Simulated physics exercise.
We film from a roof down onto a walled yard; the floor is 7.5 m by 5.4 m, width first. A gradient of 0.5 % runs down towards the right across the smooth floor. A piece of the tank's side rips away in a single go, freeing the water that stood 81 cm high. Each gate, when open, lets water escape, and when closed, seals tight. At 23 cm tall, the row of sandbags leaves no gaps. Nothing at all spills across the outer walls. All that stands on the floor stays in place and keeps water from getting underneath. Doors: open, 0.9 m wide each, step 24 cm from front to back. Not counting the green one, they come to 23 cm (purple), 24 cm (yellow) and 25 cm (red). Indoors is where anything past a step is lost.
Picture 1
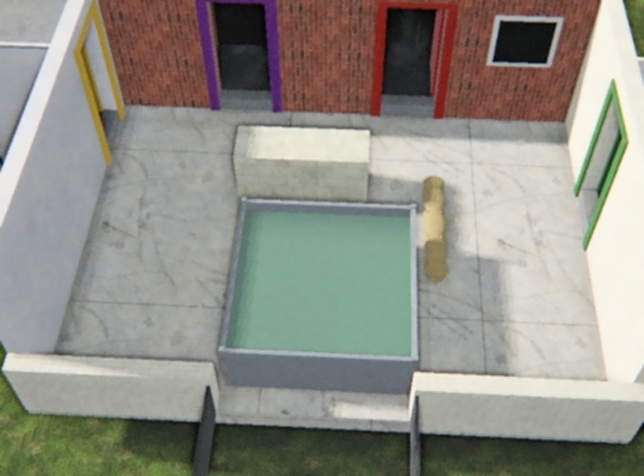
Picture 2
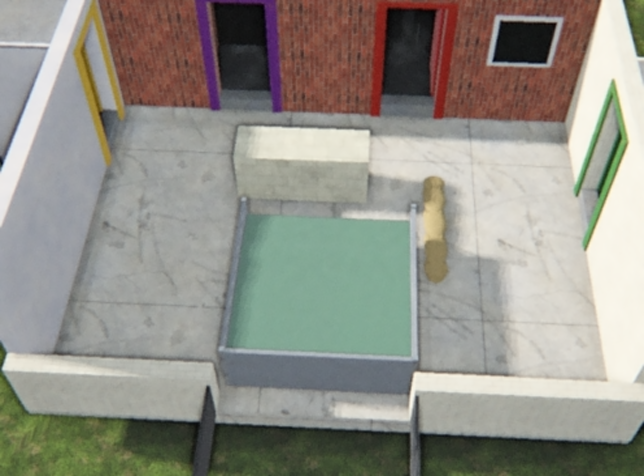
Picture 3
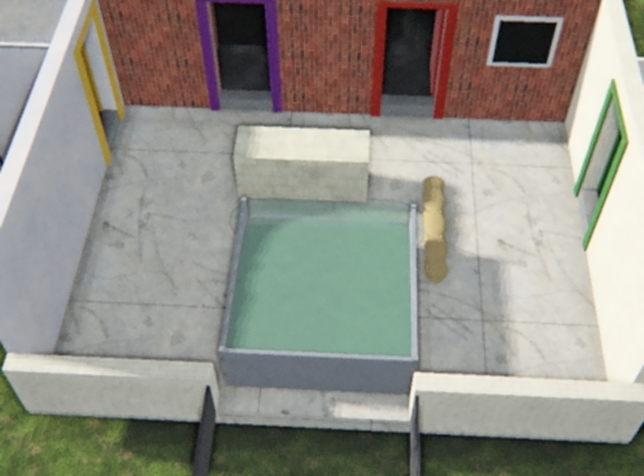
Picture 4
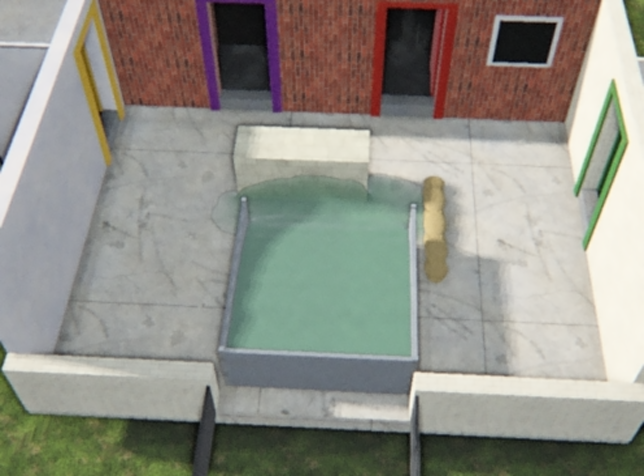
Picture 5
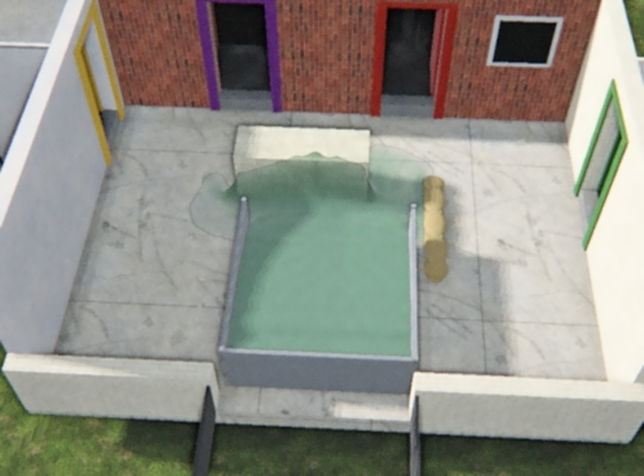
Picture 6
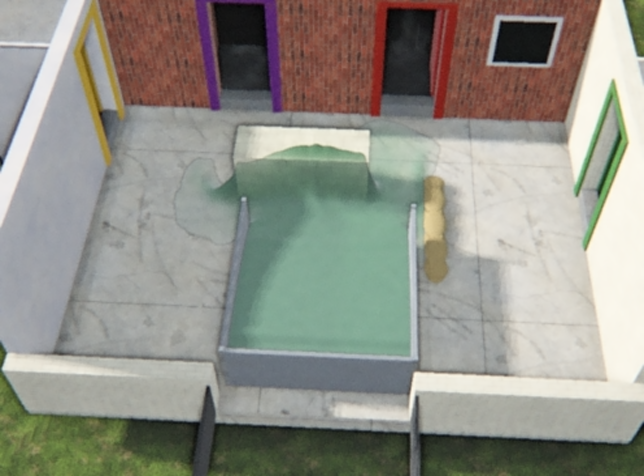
Tank of green water in a walled yard losing its far side, water pouring out and spreading around a pale block.
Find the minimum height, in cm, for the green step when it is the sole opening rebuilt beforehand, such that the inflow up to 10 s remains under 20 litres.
The minimum height is about 8 cm.
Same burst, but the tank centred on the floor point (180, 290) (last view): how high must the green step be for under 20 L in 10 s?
A height near 13.0 cm.
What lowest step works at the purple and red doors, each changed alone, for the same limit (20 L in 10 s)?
You'd want some 15 cm at purple and some 37 cm at red.
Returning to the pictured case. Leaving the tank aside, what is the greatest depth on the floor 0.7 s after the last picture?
60 cm.
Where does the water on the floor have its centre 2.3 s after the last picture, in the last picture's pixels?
Centre of the water: Approx. (319, 236) px.
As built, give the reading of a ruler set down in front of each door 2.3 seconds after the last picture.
In cm: Purple 4, yellow 20, red 31, green 16.
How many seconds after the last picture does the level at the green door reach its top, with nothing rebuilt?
2.0 s.
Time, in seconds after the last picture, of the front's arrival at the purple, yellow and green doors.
Door purple 1.2 s / door yellow 0.6 s / door green 1.5 s.
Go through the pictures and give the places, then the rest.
In the first picture, still water, 81 cm deep, in the tank at (324, 278); the green door at (598, 176) is dry.
In the second picture, water pours out on the far side and has run 0.4 m, to a hidden place; about 10 cm deep outside, 81 cm at the back.
In the third picture, the front is at (367, 203), 0.8 m from the gap on the far side; 2.0 m2 of floor is wet, 81 cm left at the back.
In the fourth picture, the gap is on the far side, the front 1.4 m out at (380, 178); the back of the tank holds 81 cm.
In the fifth picture, water pours out on the far side and has run 2.0 m, to (373, 150); about 18 cm deep outside, 74 cm at the back.
In the sixth picture, the front is at (377, 124), 2.6 m from the gap on the far side; 4.5 m2 of floor is wet, 68 cm left at the back; 2.4 m in a straight line remain to the green door at (598, 176).
Then, 0.7 s after the last picture water covers 35 % of the floor, deepest (60 cm) near (317, 209); it has not reached the green door.
Then, 2.3 s after the last picture water covers 70 % of the floor, deepest (36 cm) near (422, 223); 16 cm at the green door, 0 litres in over its 23 cm step.
Then, 9.3 s after the last picture water covers 95 % of the floor, deepest (17 cm) near (579, 249); 7 cm at the green door, 0 litres in over its 23 cm step.
At the green door as built, the water peaked near 16 cm, 2.1 s after the last picture.
Run again over the same 10 s with other heights there, 33 litres in over 6.5 cm, 15 litres over 9 cm. The limit of 20 litres is kept from about 8 cm up.
